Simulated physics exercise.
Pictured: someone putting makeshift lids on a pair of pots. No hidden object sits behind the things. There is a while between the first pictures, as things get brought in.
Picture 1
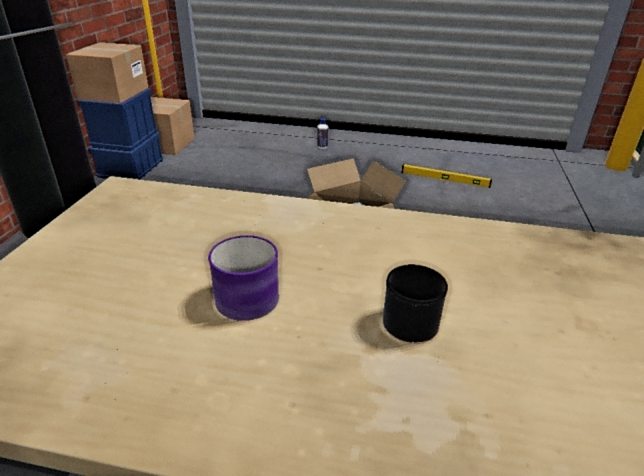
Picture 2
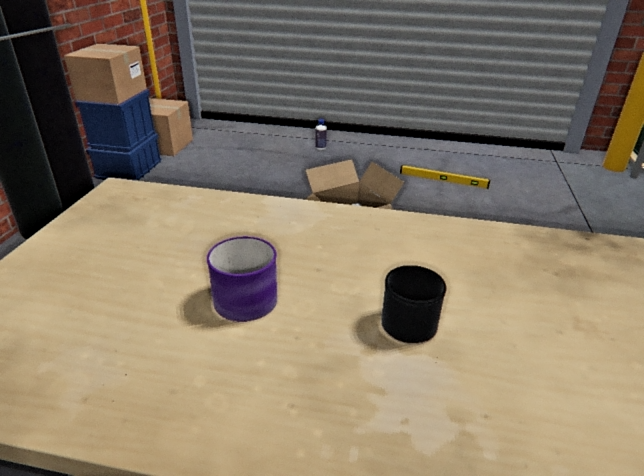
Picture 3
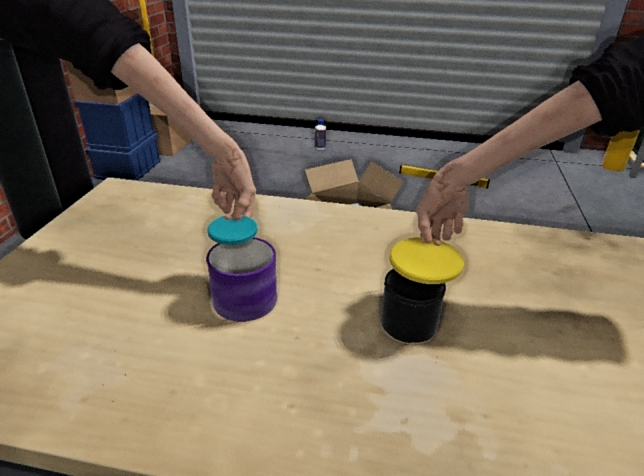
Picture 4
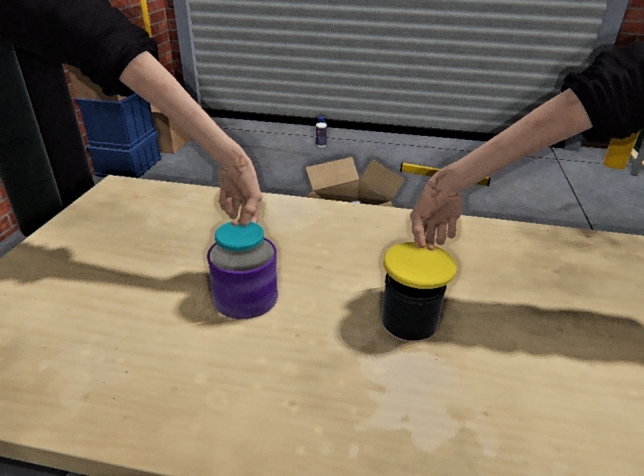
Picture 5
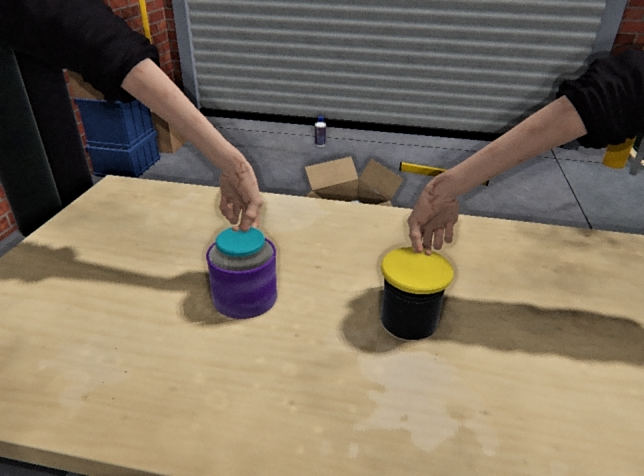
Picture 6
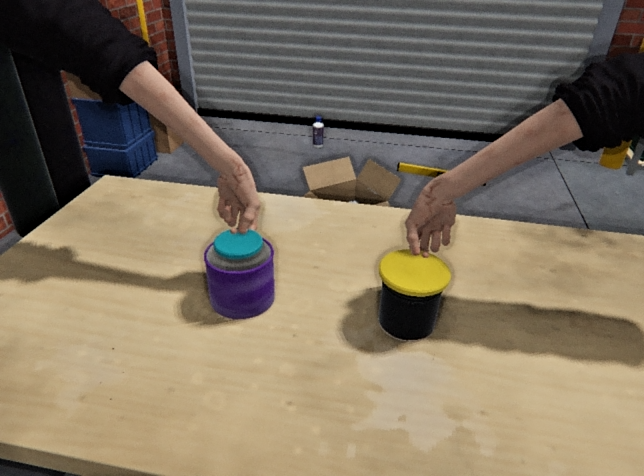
Two hands come in over a wooden table that holds an open purple pot and an open black one, bringing a small turquoise disc on the left and a larger yellow disc on the right. They lower the discs onto the pots, then stay there, fingers still touching them.
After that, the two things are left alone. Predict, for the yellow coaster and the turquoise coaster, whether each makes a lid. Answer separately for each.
The yellow coaster makes a lid, the turquoise coaster makes no lid.
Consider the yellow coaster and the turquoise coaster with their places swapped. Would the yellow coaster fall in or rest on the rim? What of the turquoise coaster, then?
The yellow coaster is held up, and the turquoise coaster slides in.
Then, 0.12 s after the last picture, yellow coaster sitting on the rim near (414, 276); turquoise coaster moved a little near (239, 258).
Then, 0.18 s after the last picture, yellow coaster sitting on the rim near (413, 277); turquoise coaster falling near (242, 286).
Then, 0.32 s after the last picture, yellow coaster sitting on the rim near (413, 277); turquoise coaster falling near (242, 289).
At rest, the yellow coaster rests on the rim, near (413, 277); the turquoise coaster falls in, near (243, 293).
